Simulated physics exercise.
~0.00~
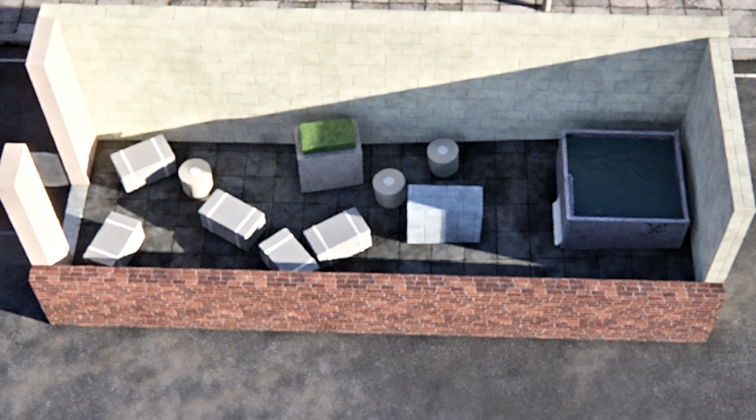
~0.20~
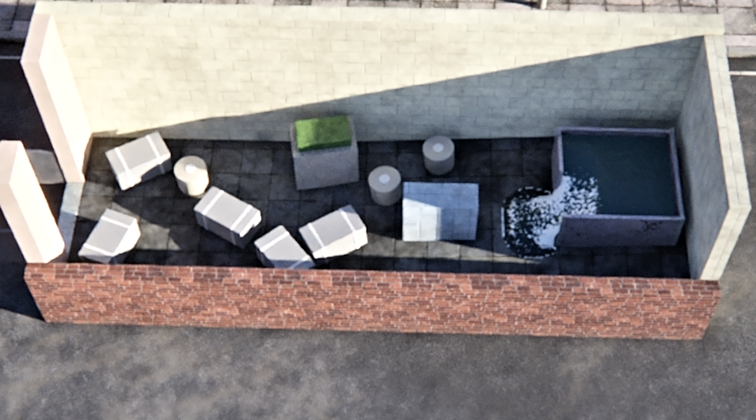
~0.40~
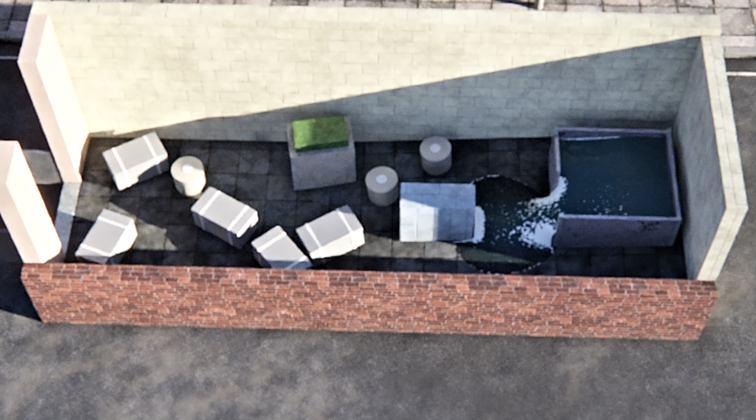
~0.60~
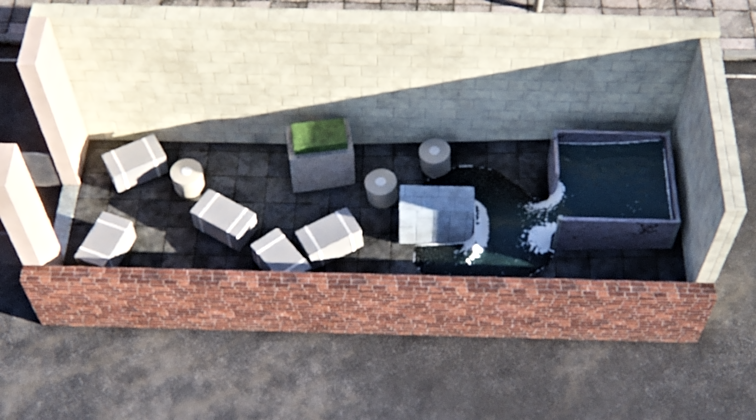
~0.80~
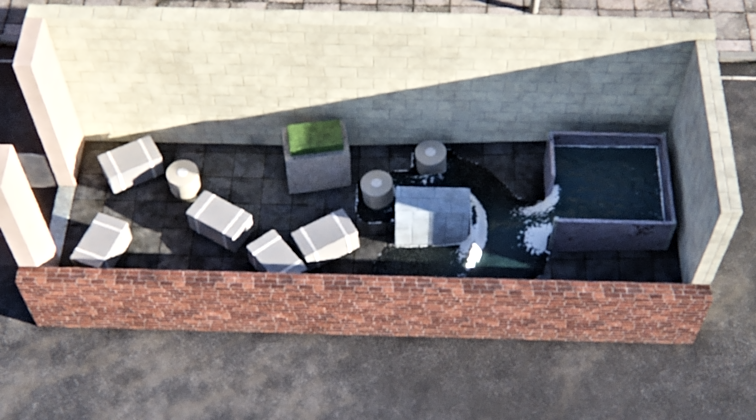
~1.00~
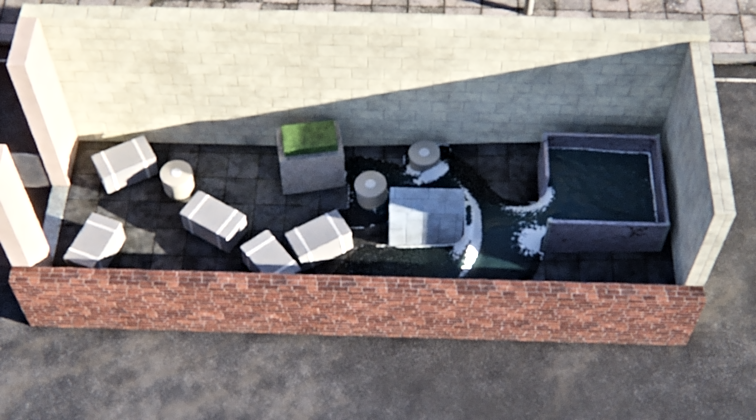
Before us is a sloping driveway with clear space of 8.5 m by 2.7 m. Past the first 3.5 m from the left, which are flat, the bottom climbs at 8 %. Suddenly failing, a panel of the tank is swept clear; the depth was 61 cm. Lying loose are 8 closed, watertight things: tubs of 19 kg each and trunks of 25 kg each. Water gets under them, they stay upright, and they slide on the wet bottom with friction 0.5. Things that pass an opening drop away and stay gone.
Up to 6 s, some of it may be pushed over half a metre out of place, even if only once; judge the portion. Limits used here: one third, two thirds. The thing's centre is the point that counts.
Answer: One to two thirds.
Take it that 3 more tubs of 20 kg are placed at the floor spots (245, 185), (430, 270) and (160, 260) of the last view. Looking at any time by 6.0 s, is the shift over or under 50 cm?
Each in order: Not reached / surpassed / surpassed.
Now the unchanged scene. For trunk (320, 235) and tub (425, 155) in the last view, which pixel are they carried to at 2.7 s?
Roughly (280, 205), then roughly (367, 170).
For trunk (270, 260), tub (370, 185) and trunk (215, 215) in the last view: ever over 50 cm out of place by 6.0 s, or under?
Listed order: Above the mark, above the mark and below the mark.
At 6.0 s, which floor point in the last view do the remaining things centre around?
Around (213, 207).
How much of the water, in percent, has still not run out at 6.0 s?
Close to 88 in a hundred parts remain.
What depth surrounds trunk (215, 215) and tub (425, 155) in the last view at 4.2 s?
Close to 3 and 9 centimetres.
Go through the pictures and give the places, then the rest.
A tub at (445, 151) rests on the ground; a tub at (391, 182), on the bottom; 2.0 m2 under water; 0 of 8 have shifted, in the first frame.
A tub at (440, 148) rests on the ground; a tub at (386, 179), on the bottom; water covers 2.7 m2; 0 of 8 have shifted, in the second frame.
A tub at (437, 148) rests on the ground; a tub at (384, 180) rests on the ground; 3.7 m2 under water; 0 of 8 have shifted, in the third frame.
A tub at (436, 151), on the bottom; a tub at (383, 182), on the bottom; water covers 4.8 m2; 0 of 8 have shifted, in the fourth frame.
A tub at (433, 152), on the bottom; a tub at (378, 183) rests on the ground; water covers 5.9 m2; 0 of 8 have shifted, in the fifth frame.
A tub at (426, 153) rests on the ground; a tub at (372, 184) rests on the ground; water covers 6.8 m2; 0 of 8 have shifted, in the sixth frame.
After 1.4 s 0 of 8 are over 50 cm from their spots; 0 afloat.
After 2.7 s 4 of 8 are over 50 cm from their spots; 1 afloat.
After 4.2 s 5 of 8 are over 50 cm from their spots; 1 afloat.
After 6.0 s 5 of 8 are over 50 cm from their spots, and 5 have been at some point; 3 afloat.
